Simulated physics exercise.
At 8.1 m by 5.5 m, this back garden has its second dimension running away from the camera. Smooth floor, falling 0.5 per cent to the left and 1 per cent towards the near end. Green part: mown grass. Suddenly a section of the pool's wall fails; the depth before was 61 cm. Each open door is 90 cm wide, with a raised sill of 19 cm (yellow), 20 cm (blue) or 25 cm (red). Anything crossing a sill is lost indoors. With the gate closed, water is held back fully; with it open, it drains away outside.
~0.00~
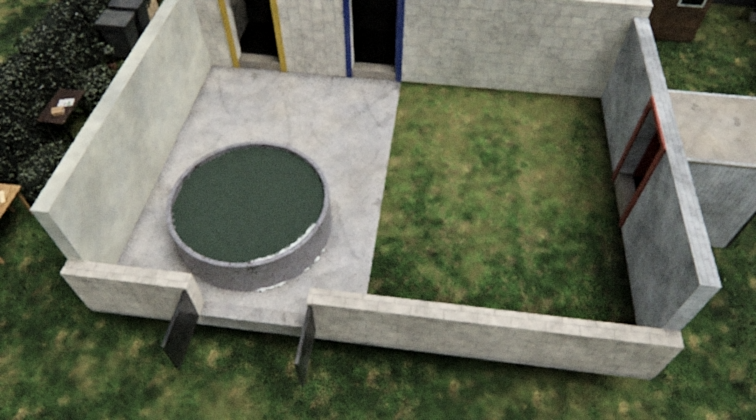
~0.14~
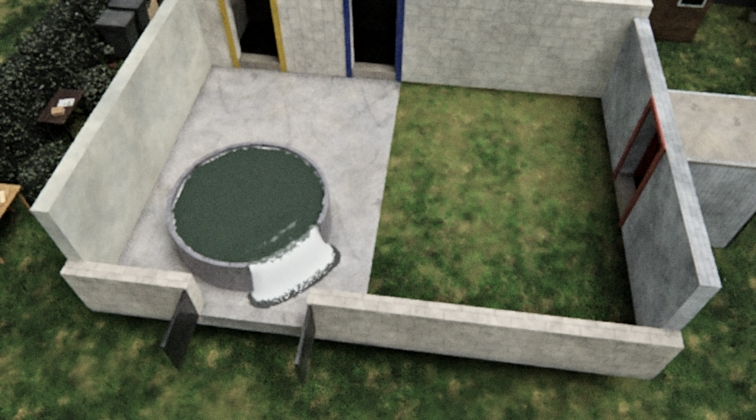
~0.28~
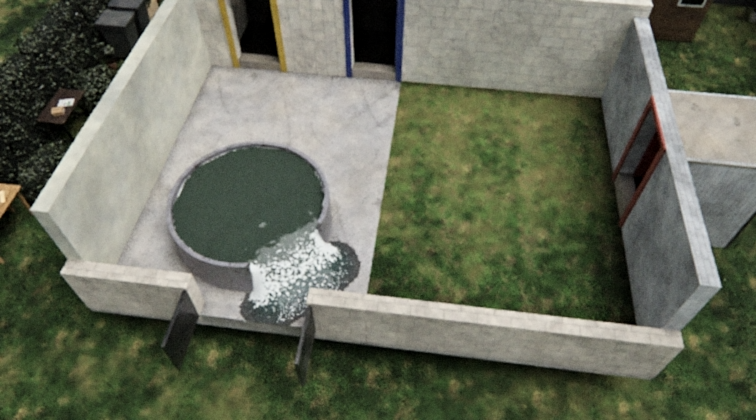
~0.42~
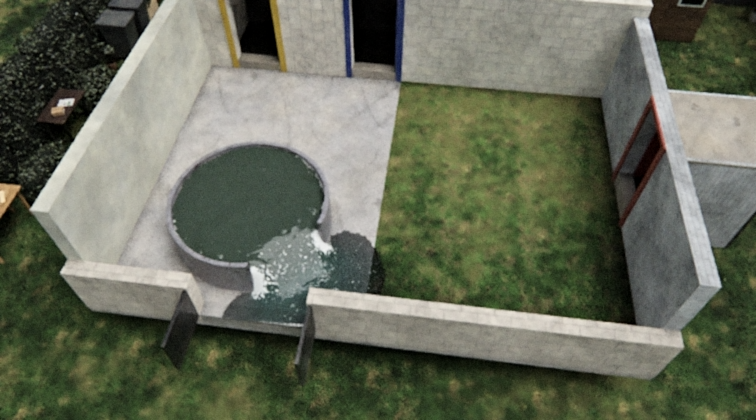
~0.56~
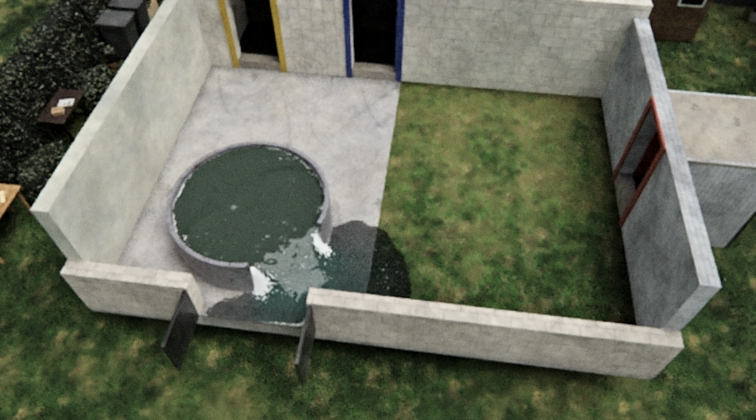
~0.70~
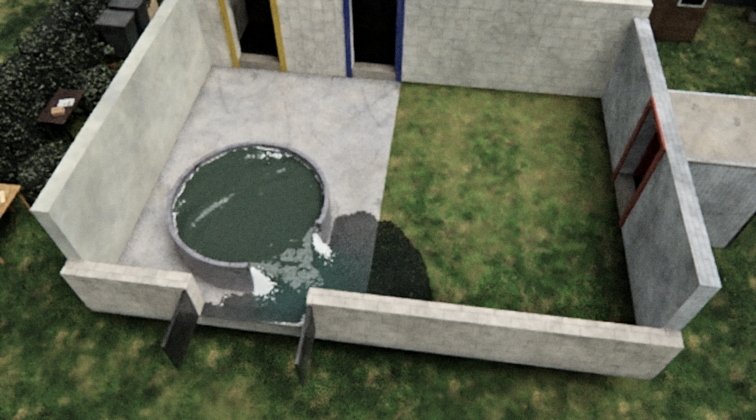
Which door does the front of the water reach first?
The red door.
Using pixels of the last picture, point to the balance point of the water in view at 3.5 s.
Its balance point sits around (359, 251).
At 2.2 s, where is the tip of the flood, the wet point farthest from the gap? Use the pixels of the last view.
I'd put it near pixel (607, 348) of the last picture.
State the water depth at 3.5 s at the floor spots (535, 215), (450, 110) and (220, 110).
Depths in turn: Roughly 5, 0 and 0 centimetres.
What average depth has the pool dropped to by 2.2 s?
33 cm.
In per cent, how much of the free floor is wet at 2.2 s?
Wet share: Near 20 percent.
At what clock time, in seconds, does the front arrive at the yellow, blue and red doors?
Yellow not in the 10 s, blue not in the 10 s, red 3.6 s.
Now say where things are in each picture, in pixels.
Still water, 61 cm deep, in the pool at (249, 202), in the first frame.
The front is at (333, 251), 0.7 m from the gap at (293, 266); 0.4 m2 of floor is under water; 61 cm left at the back of the pool, in the second frame.
The front is at (253, 321), 1.0 m from the gap at (293, 267); 1.1 m2 of floor is under water; 61 cm left at the back of the pool, in the third frame.
The front is at (378, 275), 1.3 m from the gap at (293, 268); 2.0 m2 of floor is under water; 61 cm left at the back of the pool, in the fourth frame.
The front is at (395, 323), 1.8 m from the gap at (293, 268); 2.6 m2 of floor is under water; 60 cm left at the back of the pool, in the fifth frame.
Water pours out at (293, 268) and has run 2.2 m, to (428, 327); deepest outside 38 cm, 57 cm at the pool's back, in the sixth frame.
After 1.4 s water covers 10 % of the floor and is deepest (40 cm) near (312, 313); yellow door not reached, blue door not reached, red door not reached.
After 2.2 s water covers 20 % of the floor and is deepest (34 cm) near (324, 314); yellow door not reached, blue door not reached, red door not reached.
After 3.5 s water covers 30 % of the floor and is deepest (22 cm) near (324, 314); yellow door not reached, blue door not reached, red door not reached.
After 6.0 s water covers 50 % of the floor and is deepest (14 cm) near (324, 314); yellow door not reached, blue door not reached, red door reached at 3.7 s.
After 10.0 s water covers 70 % of the floor and is deepest (9 cm) near (324, 314); yellow door not reached, blue door not reached, red door reached at 3.7 s.
